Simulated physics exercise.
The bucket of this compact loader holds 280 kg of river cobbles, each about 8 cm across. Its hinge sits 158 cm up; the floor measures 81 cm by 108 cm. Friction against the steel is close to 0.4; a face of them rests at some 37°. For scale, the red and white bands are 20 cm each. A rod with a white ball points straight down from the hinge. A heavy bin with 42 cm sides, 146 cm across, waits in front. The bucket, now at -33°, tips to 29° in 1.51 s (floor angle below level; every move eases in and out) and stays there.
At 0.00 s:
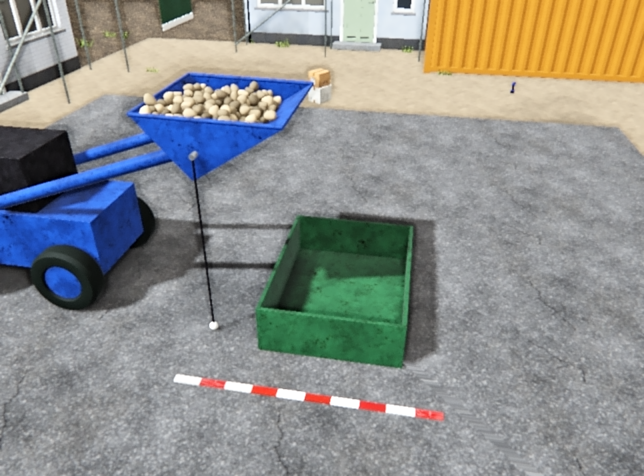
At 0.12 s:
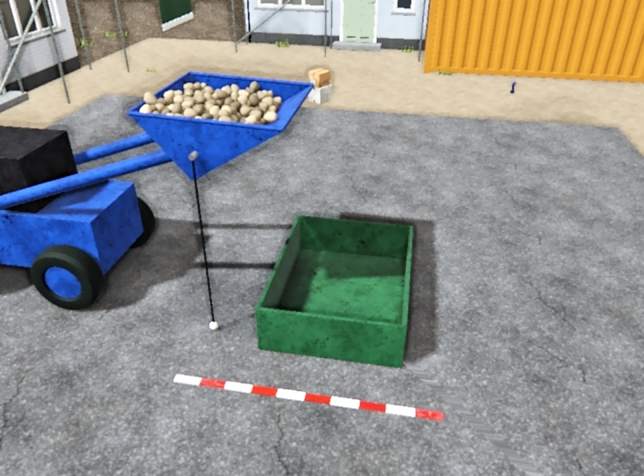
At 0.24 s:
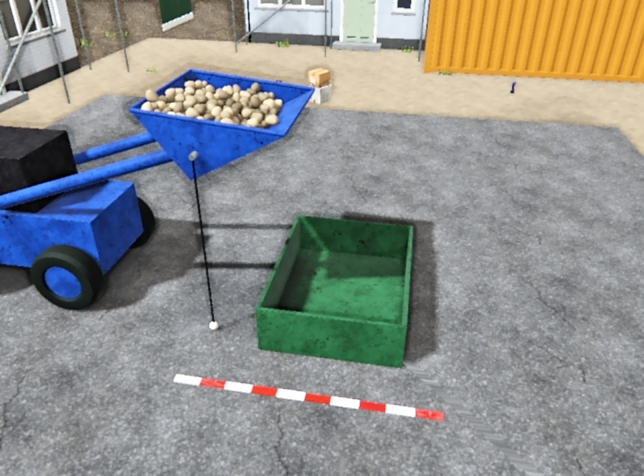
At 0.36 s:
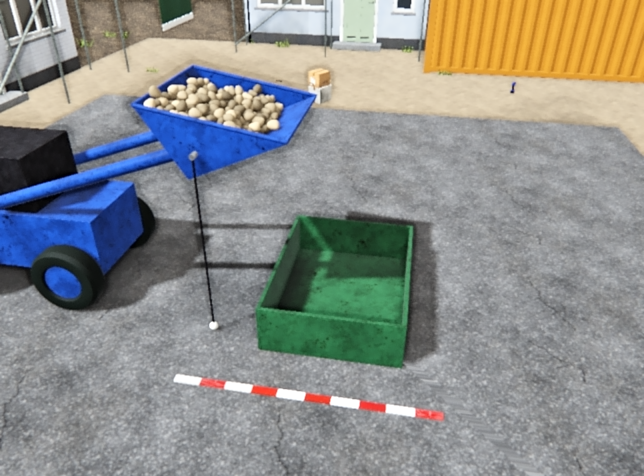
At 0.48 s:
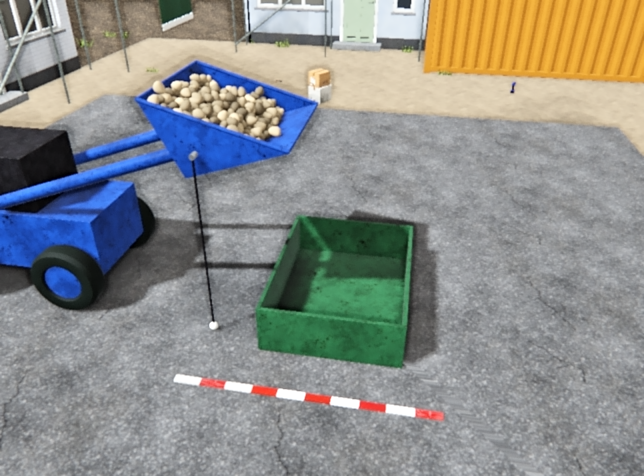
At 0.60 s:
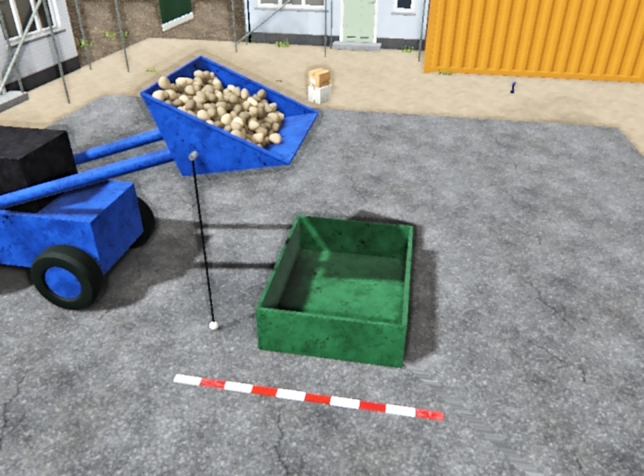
A paved yard with cracked grey ground is seen from a raised, fixed viewpoint, with a sandy strip, pale houses and an orange container along the back. A blue loader at left holds up a blue bucket heaped with tan stones, a white-tipped rod hanging beneath it, near a green open box and a red-and-white striped bar. The bucket tilts slowly at first, then further, its right side dipping as the stones shift slightly inside.
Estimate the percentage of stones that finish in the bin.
Some 100 per cent of it.
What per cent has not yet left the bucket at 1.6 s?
It holds some 65 per cent.
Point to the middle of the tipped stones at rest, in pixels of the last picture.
Their middle is at about (360, 292).
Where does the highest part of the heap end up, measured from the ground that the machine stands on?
About 28 cm above it.
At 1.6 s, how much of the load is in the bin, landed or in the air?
Some 35 per cent.
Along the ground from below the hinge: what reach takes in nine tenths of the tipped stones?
About 150 cm.
After 1.1 s the floor is at 19°; 100 % in the bucket; the foremost stones are at (282, 171).
After 1.6 s the floor is at 29°; 65 % in the bucket, 35 % in the bin; the foremost stones are at (339, 293).
After 2.0 s the floor is at 29°; 24 % in the bucket, 76 % in the bin; the foremost stones are at (393, 308).
After 4.5 s the floor is at 29°; 0 % in the bucket, 100 % in the bin; the foremost stones are at (400, 296).
